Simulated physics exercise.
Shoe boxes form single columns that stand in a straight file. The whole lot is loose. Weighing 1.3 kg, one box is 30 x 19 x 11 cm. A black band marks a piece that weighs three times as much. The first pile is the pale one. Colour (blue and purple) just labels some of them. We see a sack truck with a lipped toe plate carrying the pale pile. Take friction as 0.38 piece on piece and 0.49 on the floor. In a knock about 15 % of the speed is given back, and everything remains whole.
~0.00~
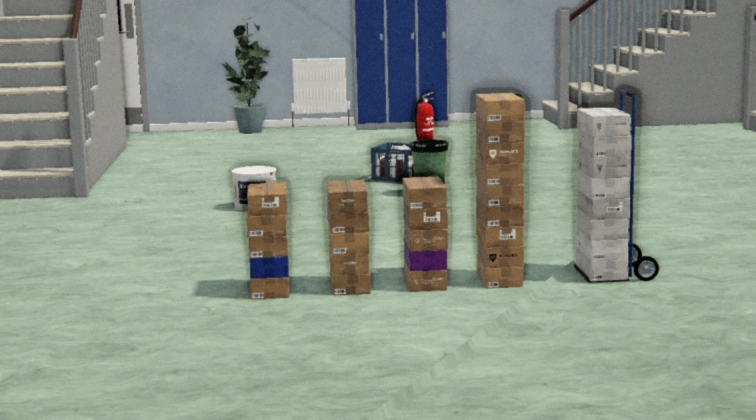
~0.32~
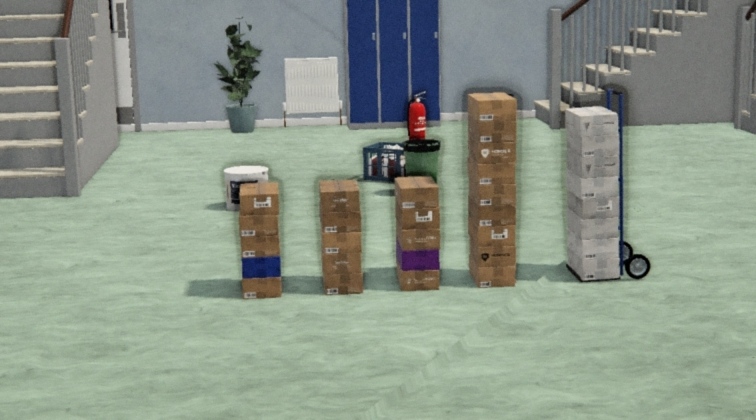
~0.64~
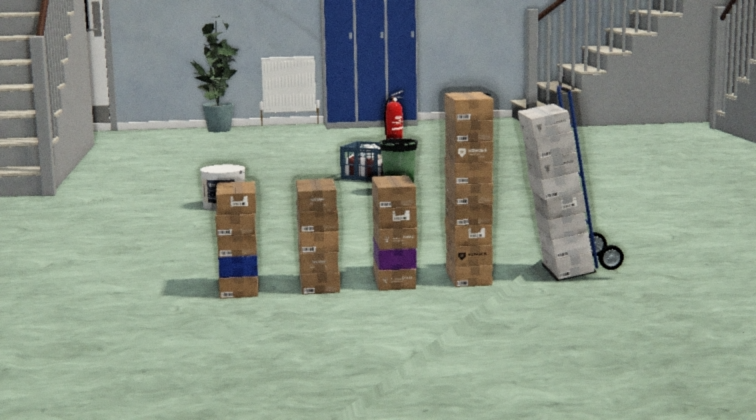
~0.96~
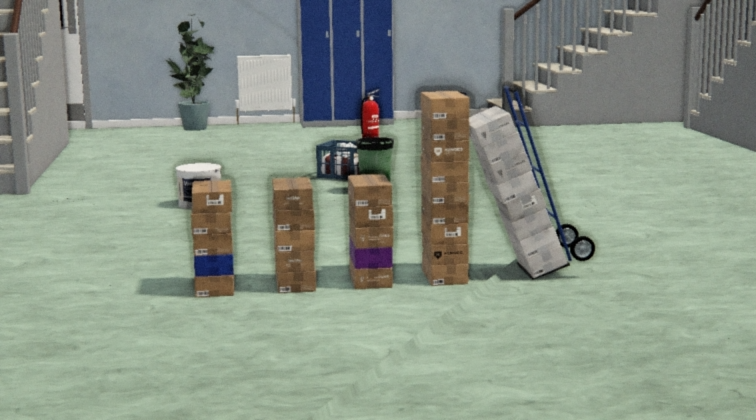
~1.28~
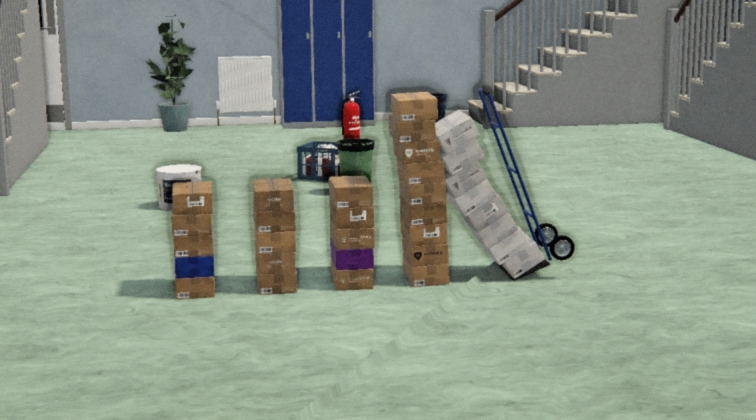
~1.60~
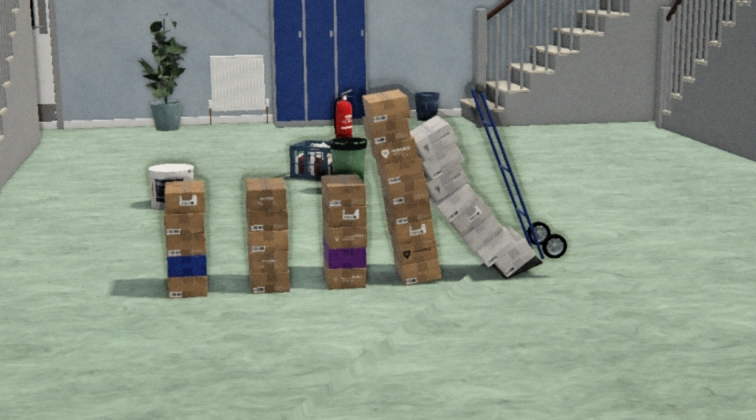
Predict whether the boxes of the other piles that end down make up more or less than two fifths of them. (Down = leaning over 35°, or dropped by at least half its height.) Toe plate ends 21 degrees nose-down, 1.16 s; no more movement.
More.
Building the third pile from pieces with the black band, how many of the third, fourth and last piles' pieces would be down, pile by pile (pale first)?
Count down, pile by pile - third 0, fourth 0, last 0.
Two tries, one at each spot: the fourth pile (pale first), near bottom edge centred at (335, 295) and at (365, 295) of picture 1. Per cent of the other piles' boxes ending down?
First 90, then 90 per cent.
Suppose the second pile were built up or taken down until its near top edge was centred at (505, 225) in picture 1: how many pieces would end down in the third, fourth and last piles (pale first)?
Third 0, fourth 0, last 0.
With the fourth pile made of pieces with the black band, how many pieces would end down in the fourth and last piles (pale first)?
Counts down - fourth: 0; last: 0.
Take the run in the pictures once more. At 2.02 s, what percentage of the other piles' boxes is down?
By then, 10 per cent.
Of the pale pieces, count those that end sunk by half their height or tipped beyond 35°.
Count: 8.
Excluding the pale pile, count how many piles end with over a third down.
Looks like 4 of them in total.
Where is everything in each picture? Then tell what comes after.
In the first frame (each place is the centre of the face we see best; the camera pans a little), truck frame (633, 133) 0° forward; blue box (269, 268); purple box (429, 261); the others all in place.
In the second frame, truck frame (621, 131) 2° forward; blue box (261, 268).
In the third frame, truck frame (575, 127) 10° forward, top of the pale pile leaning 10°; blue box (238, 267); the others all in place.
In the fourth frame, truck frame (527, 126) 19° forward, top of the pale pile leaning 22°; purple box (374, 258); the others all in place.
In the fifth frame, truck frame (502, 128) 21° forward, top of the pale pile leaning 28°; purple box (355, 260); 7 have shifted.
In the sixth frame, truck frame (494, 127) 21° forward, top of the pale pile leaning 29°; purple box (348, 259); blue box (187, 267); steepest lean 9°, the box at (391, 132); 9 have shifted.
By 2.02 s, 8 of the pale pile down; 3 of the 24 other boxes down; purple box tilted 4°.
By 2.98 s, 8 of the pale pile down; 13 of the 24 other boxes down; purple box tilted 35°, 41 mm lower; blue box tilted 18°.
When it is over (4.1 s), 8 of the pale pile down; 21 of the 24 other boxes down; blue box tilted 54°, 50 mm lower; purple box tilted 34°, 54 mm lower. That is 88 per cent. In pixels of the last frame, middles, blue box near (143, 271), purple box near (299, 264).
